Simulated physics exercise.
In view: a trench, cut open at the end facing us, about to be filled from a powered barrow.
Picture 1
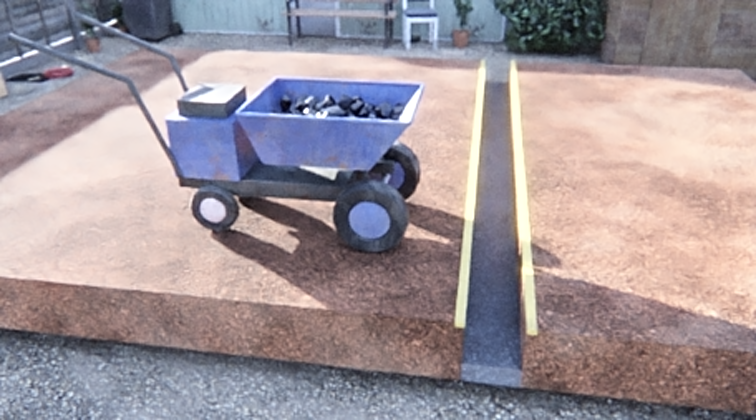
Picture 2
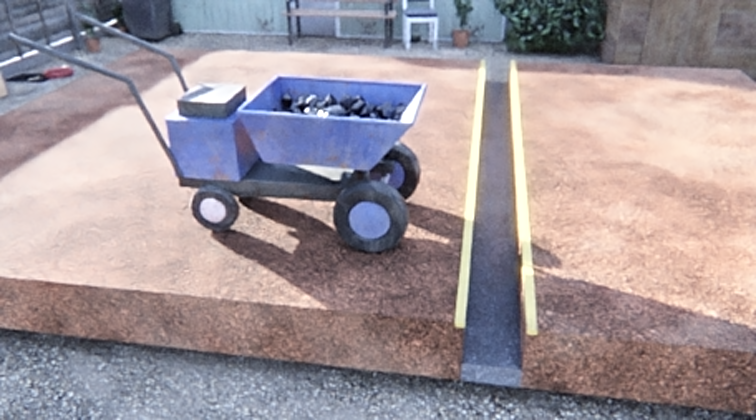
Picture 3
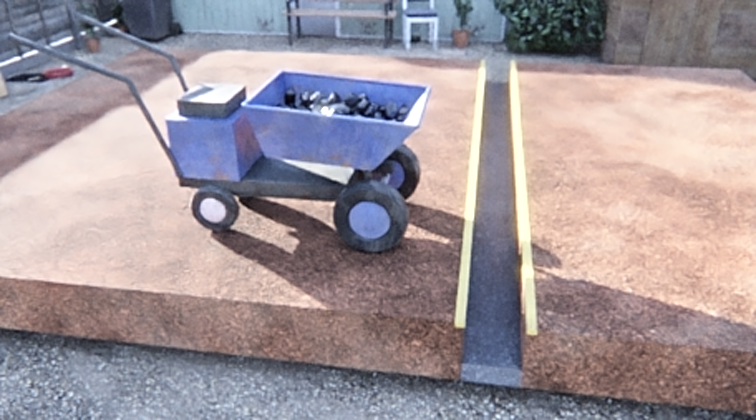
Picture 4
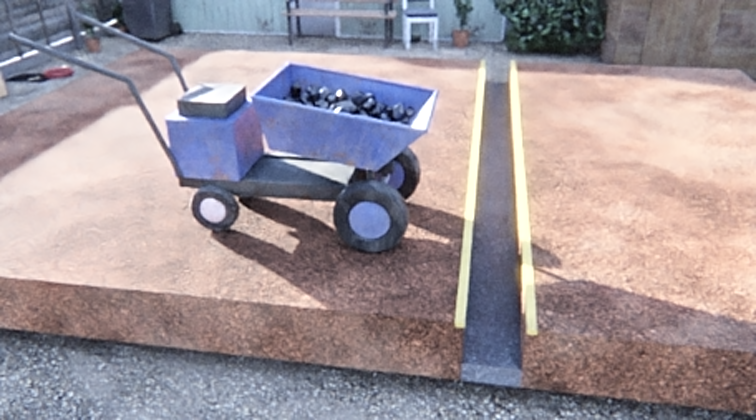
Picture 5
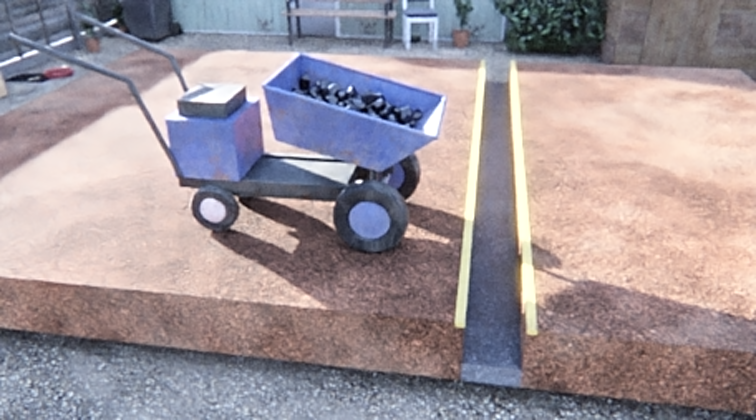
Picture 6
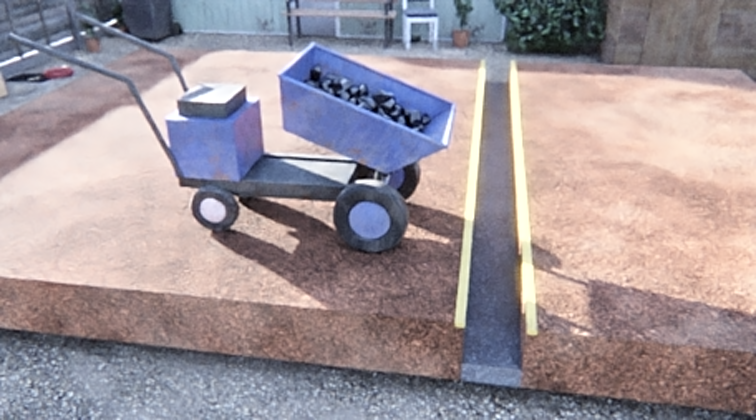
In a sunny yard, a blue skip of black lumps on a wheeled barrow tilting gradually rightward beside a yellow-edged trench.
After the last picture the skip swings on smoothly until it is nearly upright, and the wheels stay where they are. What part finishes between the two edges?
The trench takes over half.
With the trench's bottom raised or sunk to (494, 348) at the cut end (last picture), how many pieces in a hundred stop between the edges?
Some 70 per cent.
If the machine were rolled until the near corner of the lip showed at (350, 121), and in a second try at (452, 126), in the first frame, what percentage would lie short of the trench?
Roughly 40 per cent, and 0 per cent.
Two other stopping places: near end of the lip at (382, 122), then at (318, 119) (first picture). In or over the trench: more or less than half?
First over half, then below a half.
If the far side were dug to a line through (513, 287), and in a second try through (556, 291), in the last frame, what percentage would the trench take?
In turn 70 and 100 in a hundred.
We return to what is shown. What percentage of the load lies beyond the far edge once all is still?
It comes to 10 per cent or so.
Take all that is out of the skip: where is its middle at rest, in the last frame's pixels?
Close to (498, 253).
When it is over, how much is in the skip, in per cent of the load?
Near 0 %.
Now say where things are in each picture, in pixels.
The first picture shows lip of the skip (409, 124), level; top of the load (320, 110), lumps of coal; first edge of the trench (464, 282); far edge (530, 288), the trench under half as wide as the skip, and about as deep as wide.
The second picture shows lip of the skip (411, 125), tipped barely; top of the load (321, 109).
The third picture shows lip of the skip (417, 127), tipped barely; top of the load (325, 106).
The fourth picture shows lip of the skip (425, 132), tipped a little; top of the load (320, 105).
The fifth picture shows lip of the skip (435, 138), tipped a little; top of the load (329, 100).
The sixth picture shows lip of the skip (446, 147), tipped clearly; top of the load (321, 97); first edge of the trench (464, 282); far edge (530, 288).
Just after the last frame, skip tipped steeply; every one in the skip.
A moment on, skip tipped right over; the larger part in the skip; about a tenth in or heaped over the trench; just a few beyond it; just a few falling.
Further on, skip tipped right over; about a tenth in the skip; the larger part in or heaped over the trench; about a tenth beyond it.
When it is over, skip tipped right over; the larger part in or heaped over the trench; about a tenth beyond it.
